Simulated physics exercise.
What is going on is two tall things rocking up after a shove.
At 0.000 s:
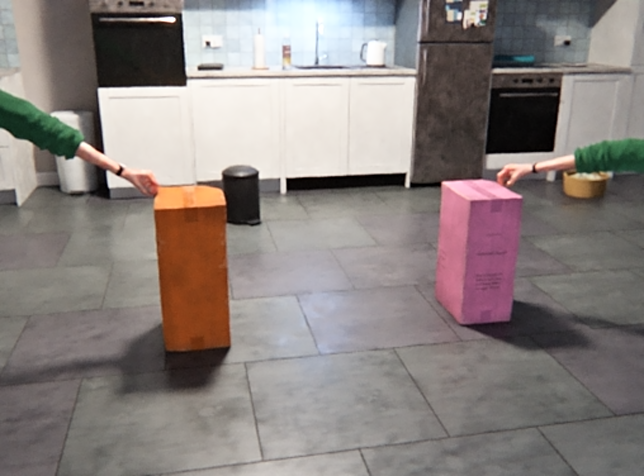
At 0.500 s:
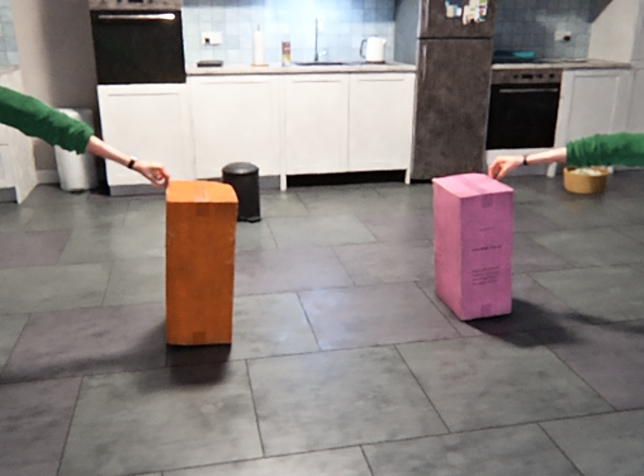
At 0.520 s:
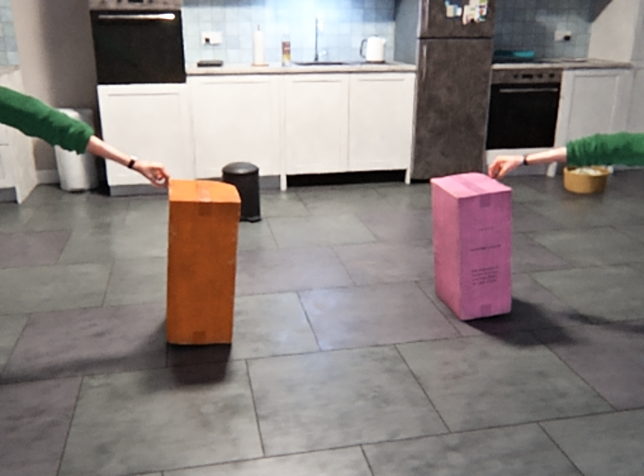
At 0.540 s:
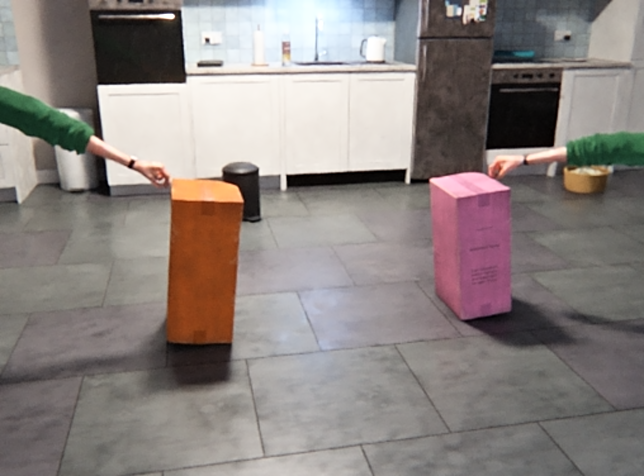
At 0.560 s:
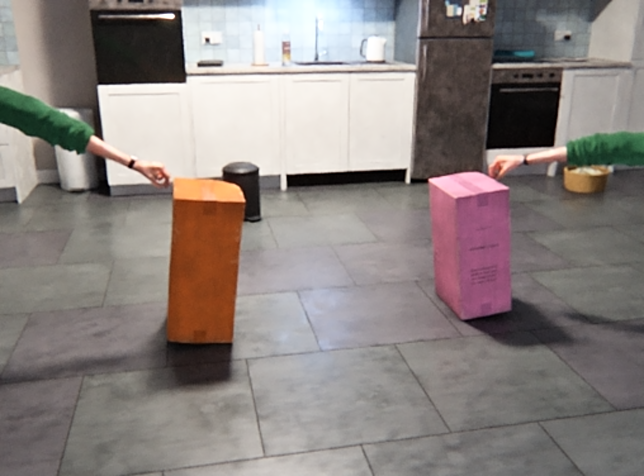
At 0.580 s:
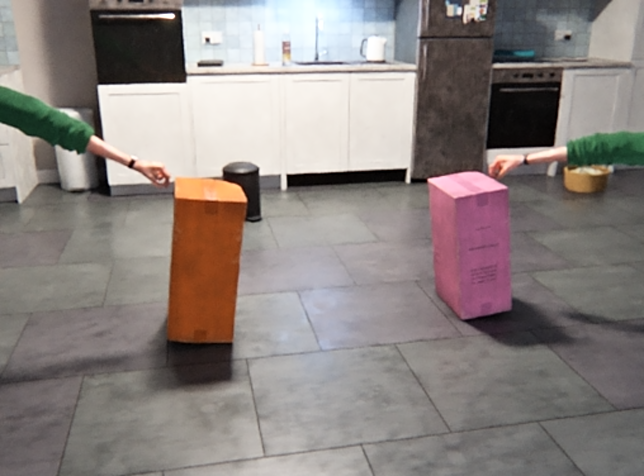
In a kitchen with grey floor tiles, hands reaching in from the left and right push the tops of a tall orange box and a tall pink box, and both tilt slightly inward, away from the hands.
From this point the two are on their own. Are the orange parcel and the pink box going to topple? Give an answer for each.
Finally the orange parcel stays upright, while the pink box stays upright.
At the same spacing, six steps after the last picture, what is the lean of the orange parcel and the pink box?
Estimated tilts, in order: About 8° then about 6°.
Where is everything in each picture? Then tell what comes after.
The first frame shows orange parcel (194, 266) upright; pink box (476, 251) upright.
The second frame shows orange parcel (199, 261) 4° off upright; pink box (472, 245) 5° off upright.
The third frame shows orange parcel (201, 261) 5° off upright; pink box (471, 245) 6° off upright.
The fourth frame shows orange parcel (202, 260) 6° off upright; pink box (470, 245) 6° off upright.
The fifth frame shows orange parcel (203, 260) 7° off upright; pink box (470, 244) 7° off upright.
The sixth frame shows orange parcel (204, 259) 7° off upright; pink box (470, 244) 7° off upright.
After 0.82 s, orange parcel upright near (197, 262); pink box upright near (477, 246).
After 1.08 s, orange parcel upright near (193, 263); pink box upright near (477, 246).
In the end (3.5 s), the orange parcel rocks back upright, near (195, 263); the pink box rocks back upright, near (477, 246).
